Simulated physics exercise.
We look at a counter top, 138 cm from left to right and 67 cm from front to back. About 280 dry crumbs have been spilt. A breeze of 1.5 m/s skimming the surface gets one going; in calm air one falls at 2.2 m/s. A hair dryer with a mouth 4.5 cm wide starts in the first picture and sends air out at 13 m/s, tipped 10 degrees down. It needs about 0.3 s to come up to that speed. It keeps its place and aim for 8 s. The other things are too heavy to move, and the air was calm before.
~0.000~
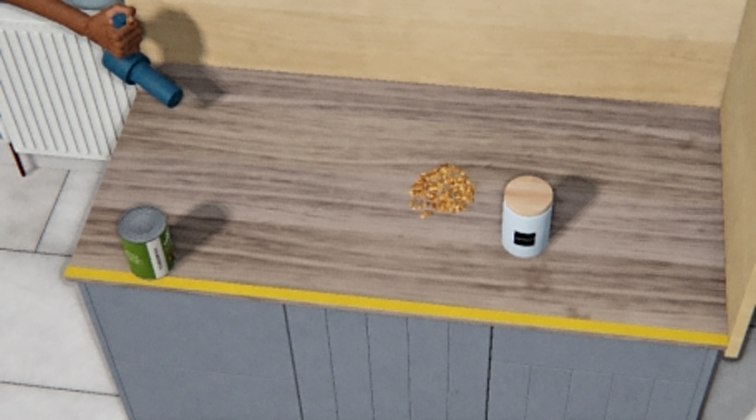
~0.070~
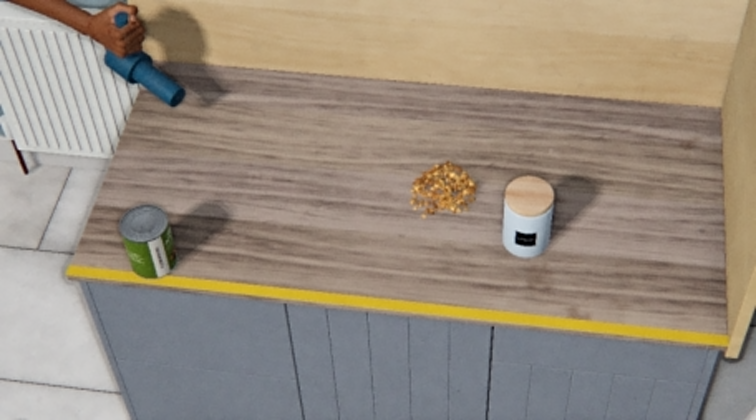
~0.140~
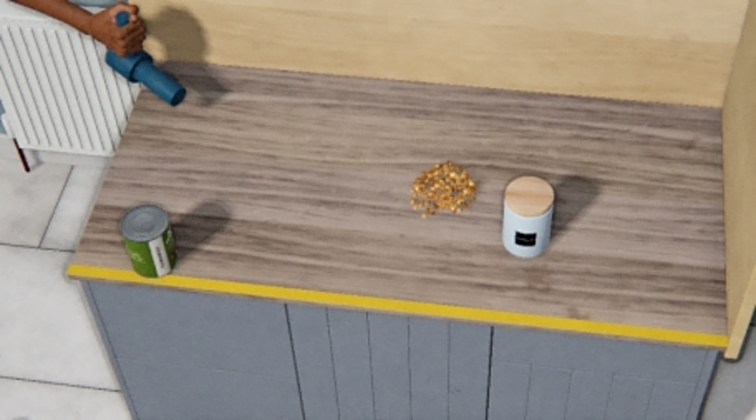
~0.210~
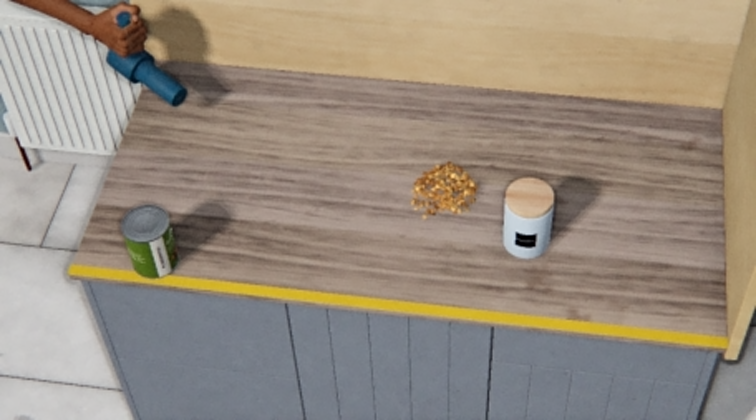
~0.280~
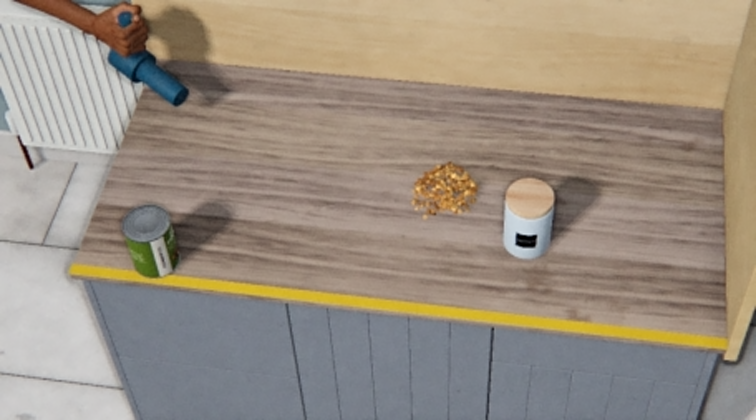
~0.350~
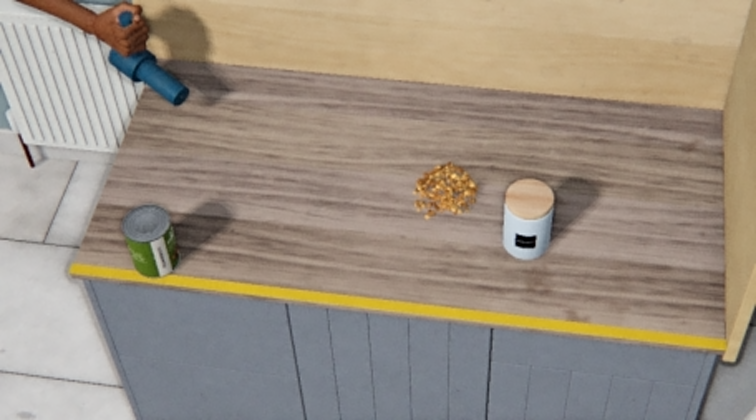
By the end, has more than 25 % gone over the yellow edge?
Answer: No.
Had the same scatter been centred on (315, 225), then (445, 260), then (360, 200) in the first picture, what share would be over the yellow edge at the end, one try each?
In that order: 100 %, 100 %, 40 %.
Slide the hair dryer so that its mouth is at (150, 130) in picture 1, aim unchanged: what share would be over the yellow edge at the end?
Then about 0 %.
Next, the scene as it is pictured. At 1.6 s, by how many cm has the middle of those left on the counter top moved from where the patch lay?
About 40 cm.
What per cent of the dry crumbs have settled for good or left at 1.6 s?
Some 30 per cent.
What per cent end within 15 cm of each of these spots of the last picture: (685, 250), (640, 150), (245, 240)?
In turn about 60 %, 10 %, 0 %.
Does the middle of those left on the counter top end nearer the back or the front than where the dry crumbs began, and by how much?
To the front, by about 5 cm.
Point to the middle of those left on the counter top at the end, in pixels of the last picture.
Around (657, 232).
After 1.6 s, 2 % are over the yellow edge; the middle of those still in play is near (627, 226); 26 % have settled or left.
After 2.6 s, 3 % are over the yellow edge; the middle of those still in play is near (633, 226); 28 % have settled or left.
After 4.4 s, 3 % are over the yellow edge; the middle of those still in play is near (648, 229); 37 % have settled or left.
After 8.0 s, at the end, 3 % are over the yellow edge; the middle of those still in play is near (657, 232).
